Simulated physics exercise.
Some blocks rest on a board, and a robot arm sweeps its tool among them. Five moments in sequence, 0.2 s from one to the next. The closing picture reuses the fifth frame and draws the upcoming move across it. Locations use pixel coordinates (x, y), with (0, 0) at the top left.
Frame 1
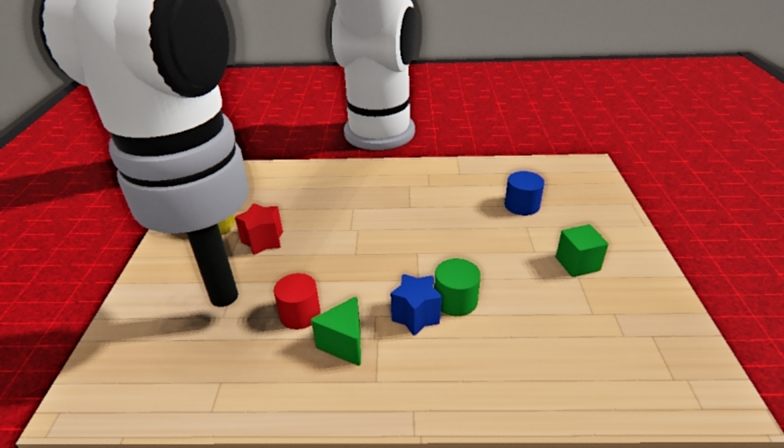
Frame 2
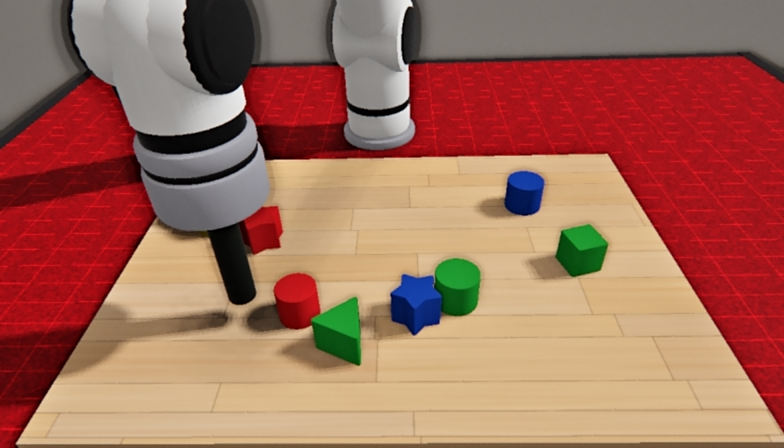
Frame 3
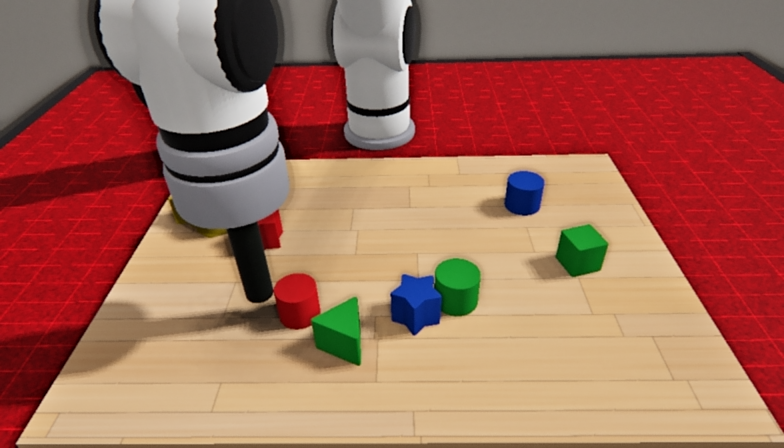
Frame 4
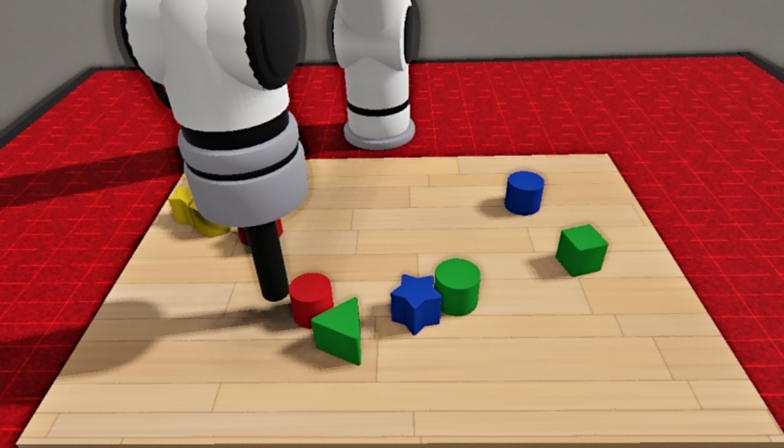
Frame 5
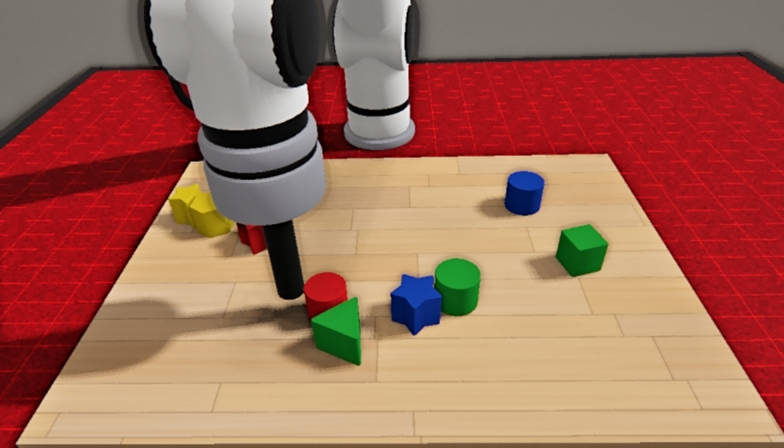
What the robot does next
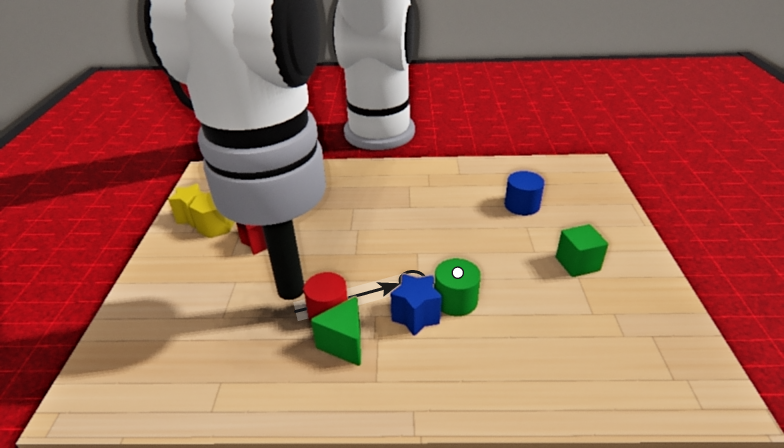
On a wooden board, a robot arm moves its black tool right among colored blocks, nudging the red cylinder slightly rightward.
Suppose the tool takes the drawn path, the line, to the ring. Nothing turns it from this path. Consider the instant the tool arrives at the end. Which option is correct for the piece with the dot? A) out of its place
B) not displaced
It's B.
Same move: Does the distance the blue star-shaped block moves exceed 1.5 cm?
No - that is not the case.
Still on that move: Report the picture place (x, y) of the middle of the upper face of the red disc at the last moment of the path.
My estimate: (383, 286).
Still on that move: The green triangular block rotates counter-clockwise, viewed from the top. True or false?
That is false.
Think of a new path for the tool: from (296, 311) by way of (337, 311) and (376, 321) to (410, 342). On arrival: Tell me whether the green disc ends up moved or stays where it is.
Shifted out of place.
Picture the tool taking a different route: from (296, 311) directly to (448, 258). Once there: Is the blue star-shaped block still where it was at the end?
In short: Yes.
The line goes straight from (296, 311) to (413, 280); the dot is on the green disc.
What follows on the original path. One third of the way, tool (335, 280); red disc (364, 285); green triangular block (347, 317), turned 20° clockwise.
Two thirds of the way, tool (375, 270); red disc (383, 286); green triangular block (348, 317), turned 25° clockwise; blue star-shaped block (423, 292), turned 15° anticlockwise.
At the end, tool (413, 260); red disc (383, 286); green triangular block (348, 317), turned 25° clockwise; blue star-shaped block (423, 292), turned 15° anticlockwise; green disc unmoved.
